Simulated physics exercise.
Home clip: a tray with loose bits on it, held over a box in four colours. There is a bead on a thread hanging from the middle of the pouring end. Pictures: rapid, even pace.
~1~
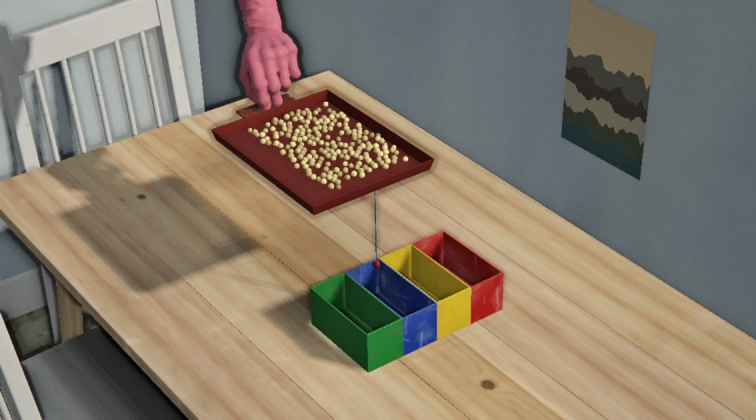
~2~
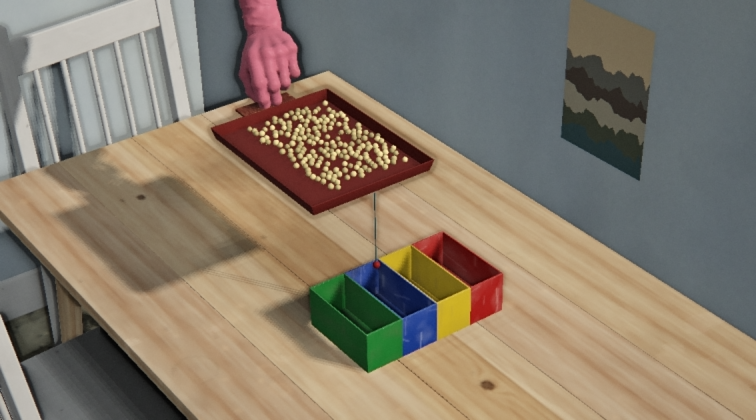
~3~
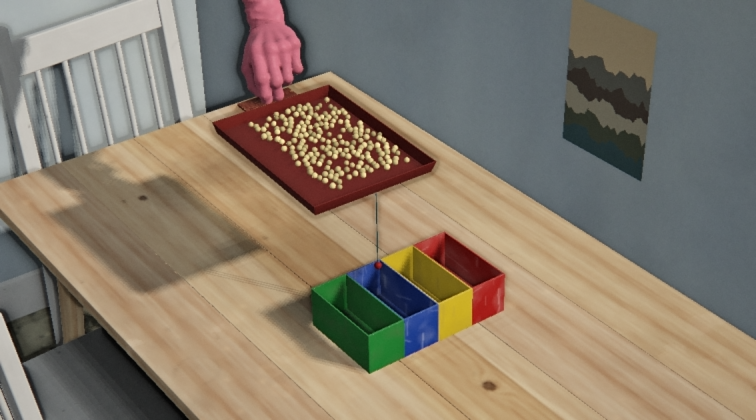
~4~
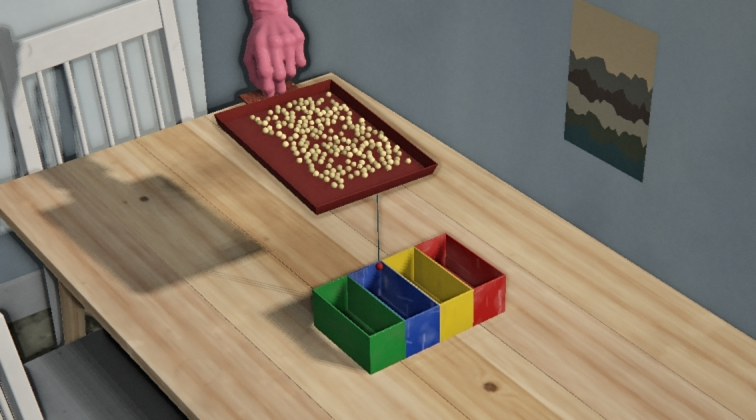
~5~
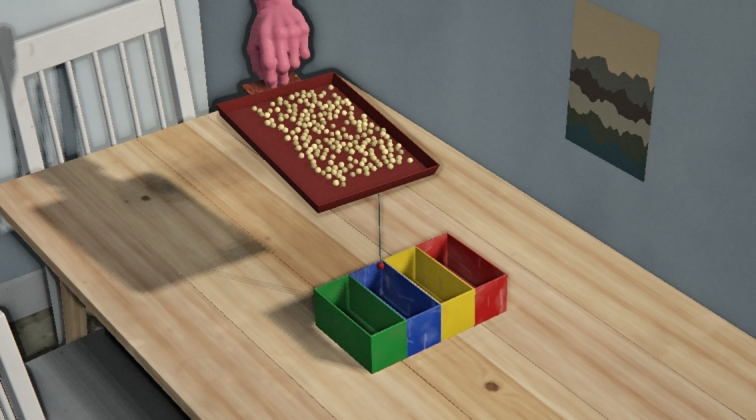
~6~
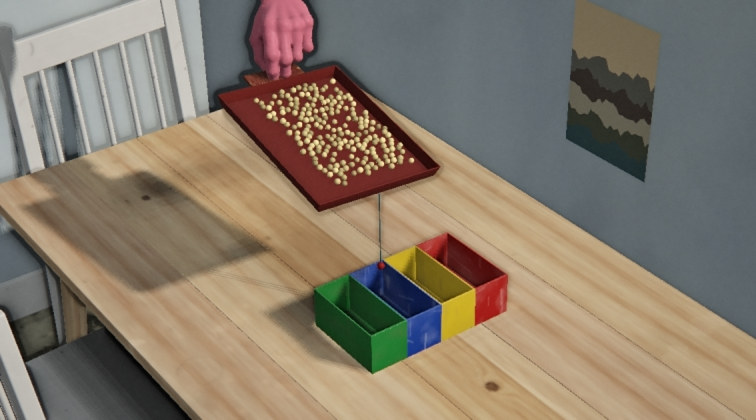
At first, a pink hand holds a dark red tray of pale soya beans level above a box with green, blue, yellow and red cells, a bead hanging on a thread from its near edge. Then the hand gradually raises the back of the tray, tilting it slightly toward the right corner.
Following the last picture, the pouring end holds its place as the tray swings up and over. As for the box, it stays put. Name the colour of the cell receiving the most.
That is the red one.
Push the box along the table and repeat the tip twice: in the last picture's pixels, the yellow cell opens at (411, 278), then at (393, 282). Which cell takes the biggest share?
Red; the cell in red.
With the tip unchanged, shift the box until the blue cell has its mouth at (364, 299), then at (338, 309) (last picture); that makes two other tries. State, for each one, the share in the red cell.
About 50 and 10 per cent respectively.
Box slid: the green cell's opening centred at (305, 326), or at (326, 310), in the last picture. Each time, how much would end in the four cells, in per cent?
10 per cent, then 60 per cent.
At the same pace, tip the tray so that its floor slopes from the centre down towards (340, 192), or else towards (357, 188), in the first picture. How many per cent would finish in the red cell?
In order, 0 in a hundred and 0 in a hundred.
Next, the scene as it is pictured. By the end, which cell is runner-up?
That would be the yellow cell, just behind the top one.
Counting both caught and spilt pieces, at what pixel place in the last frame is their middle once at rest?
(458, 296).
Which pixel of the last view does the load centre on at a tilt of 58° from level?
The middle of the pieces sits at roughly (402, 159).
Soon after the last picture, tray tipped steeply; nearly all on the tray; a stray few in the red cell; a stray few in the yellow cell; a stray few falling or outside the box.
A little later, tray tipped right over; a small part on the tray; about half in the red cell; about a quarter in the yellow cell; a stray few in the blue cell; about a quarter falling or outside the box.
Later still, tray tipped past a quarter turn; about two thirds in the red cell; about a third in the yellow cell; a stray few in the blue cell; a stray few in the green cell; a stray few falling or outside the box.
At rest, tray tipped past a quarter turn; about two thirds in the red cell; about a third in the yellow cell; a stray few in the blue cell; a stray few in the green cell; a stray few outside the box.
